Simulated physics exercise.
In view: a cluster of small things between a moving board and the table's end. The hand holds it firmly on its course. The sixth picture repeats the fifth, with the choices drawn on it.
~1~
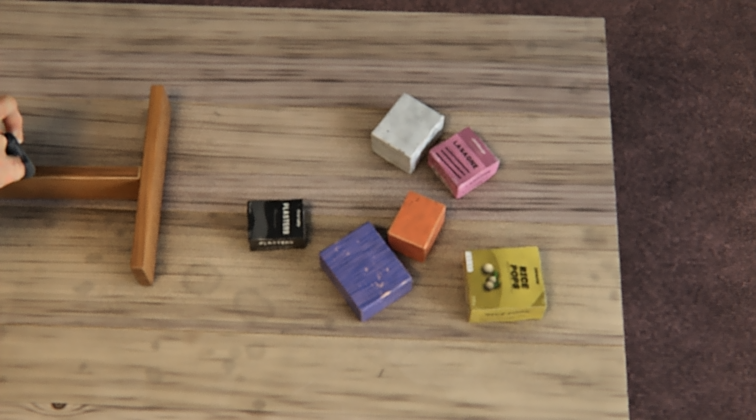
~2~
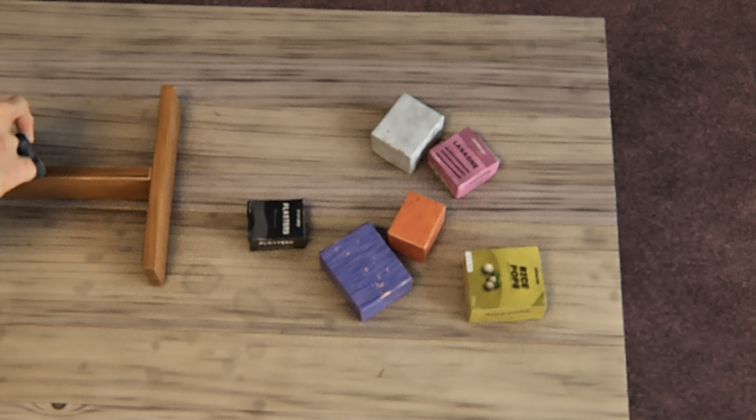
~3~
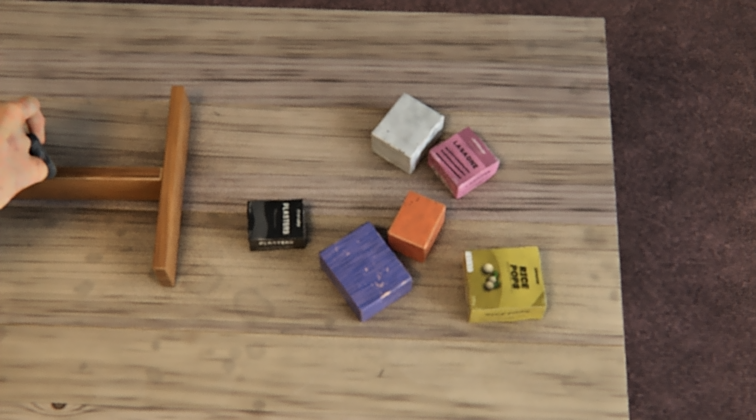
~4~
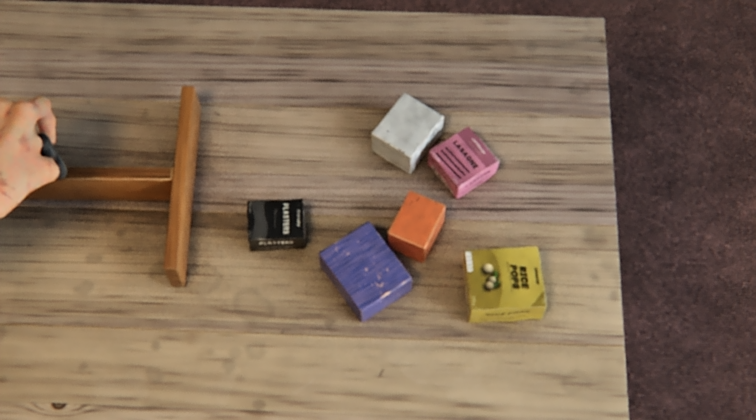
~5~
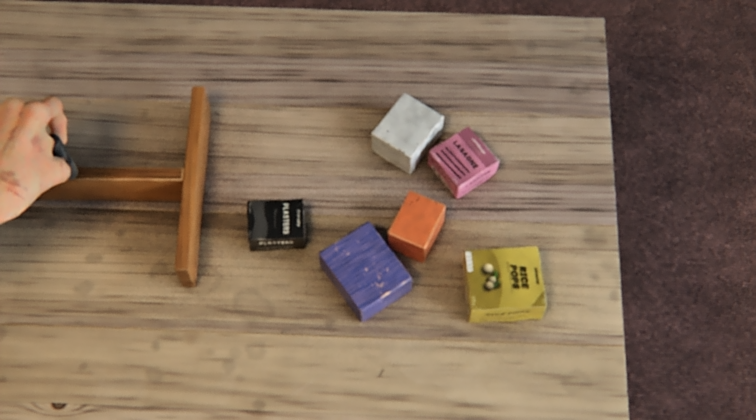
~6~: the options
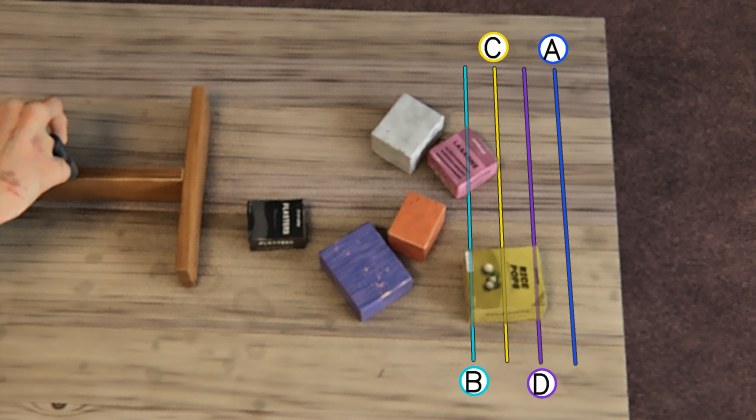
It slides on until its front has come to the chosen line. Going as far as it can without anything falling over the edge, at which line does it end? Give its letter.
C is the last safe line.
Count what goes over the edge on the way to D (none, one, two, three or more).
In all, one.
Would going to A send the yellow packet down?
By then, yes.
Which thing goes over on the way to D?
The yellow packet goes over.
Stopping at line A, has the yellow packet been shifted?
By then, yes.
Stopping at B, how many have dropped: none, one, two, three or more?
In all, none.
On the marked copy, A at (564, 207); B at (469, 204); C at (500, 205); D at (532, 206).
With C. Early on, board (301, 178); blue block (372, 276); black box (337, 221).
Further on, board (412, 181); yellow packet (518, 286); pink packet (497, 167).
At the end, board (499, 184); yellow packet (607, 288); orange block (582, 232); nothing has fallen.
As for the rest, A drops the yellow packet, pink packet and orange block; B is safe but short; D drops the yellow packet.
